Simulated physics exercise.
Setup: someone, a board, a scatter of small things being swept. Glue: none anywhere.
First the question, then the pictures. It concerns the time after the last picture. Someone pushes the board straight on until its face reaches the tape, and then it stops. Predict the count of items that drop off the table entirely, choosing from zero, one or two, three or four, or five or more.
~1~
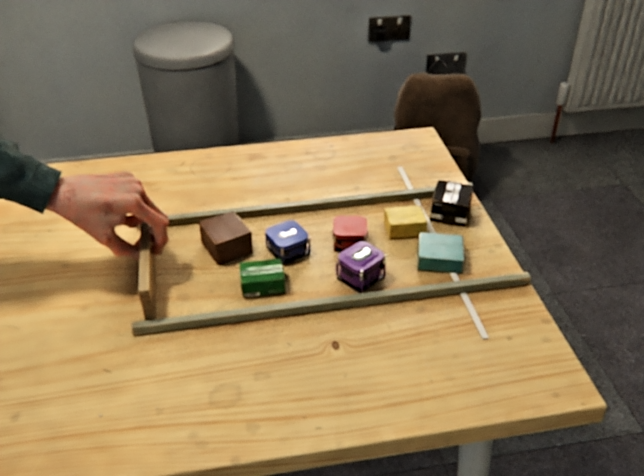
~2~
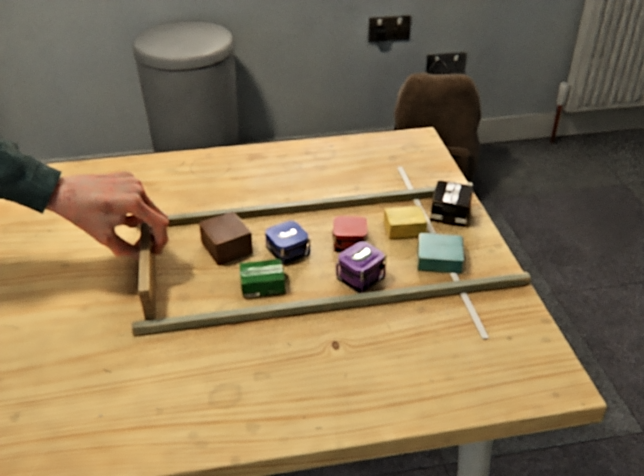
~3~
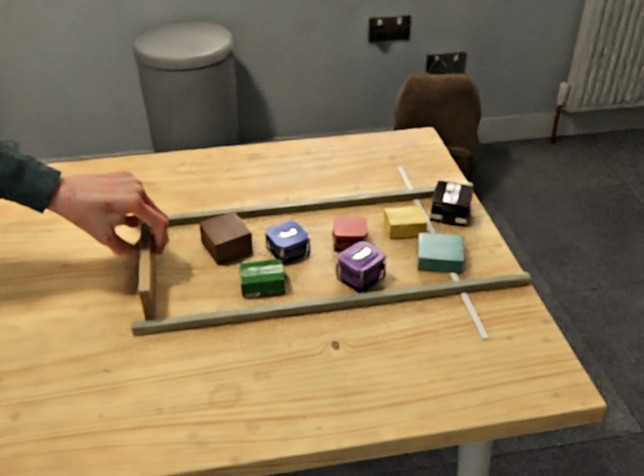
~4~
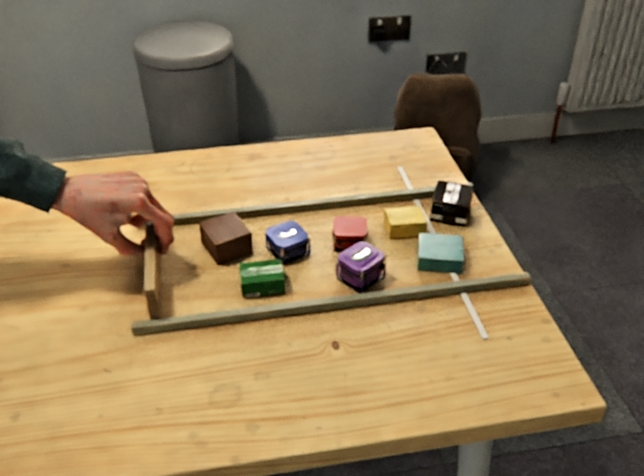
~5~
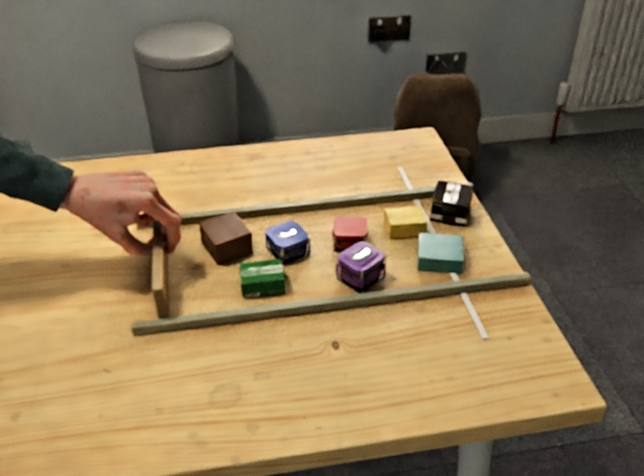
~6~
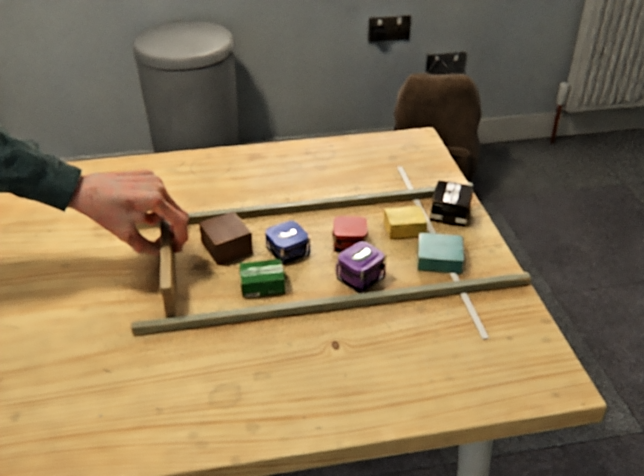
After that push a few more than two come off the table, three or four.
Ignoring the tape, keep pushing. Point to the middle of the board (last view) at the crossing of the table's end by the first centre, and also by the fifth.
The middle is near (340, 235) first and near (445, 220) after.
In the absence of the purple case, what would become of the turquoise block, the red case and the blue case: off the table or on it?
The turquoise block keeps its place, the red case ends up down and the blue case keeps its place.
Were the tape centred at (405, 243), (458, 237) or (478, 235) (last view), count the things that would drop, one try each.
2, 6, 6.
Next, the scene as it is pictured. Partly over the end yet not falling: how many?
It totals 2.
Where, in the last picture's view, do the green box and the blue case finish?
I'd say approximately (467, 252) and then (486, 221).
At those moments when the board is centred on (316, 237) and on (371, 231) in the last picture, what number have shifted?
At the one place 7, at the other 8.
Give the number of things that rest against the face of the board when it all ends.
My count gives 2.
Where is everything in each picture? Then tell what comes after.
In the first picture, black box (452, 203); turquoise block (440, 253); yellow block (405, 222); board (148, 256); tape (436, 240).
In the second picture, turquoise block (440, 253); brown block (226, 238).
In the third picture, yellow block (405, 222); red case (350, 234).
In the fourth picture, black box (452, 203); blue case (288, 242).
In the fifth picture, turquoise block (440, 253); board (160, 255).
In the sixth picture, black box (452, 203); turquoise block (440, 253); yellow block (405, 222); board (168, 254); tape (436, 240).
Early on, none off yet; black box at rest near (452, 203); turquoise block at rest near (440, 253); yellow block at rest near (405, 222).
Finally, the number that fall off is three or four; lost, red case, yellow block, turquoise block and black box.
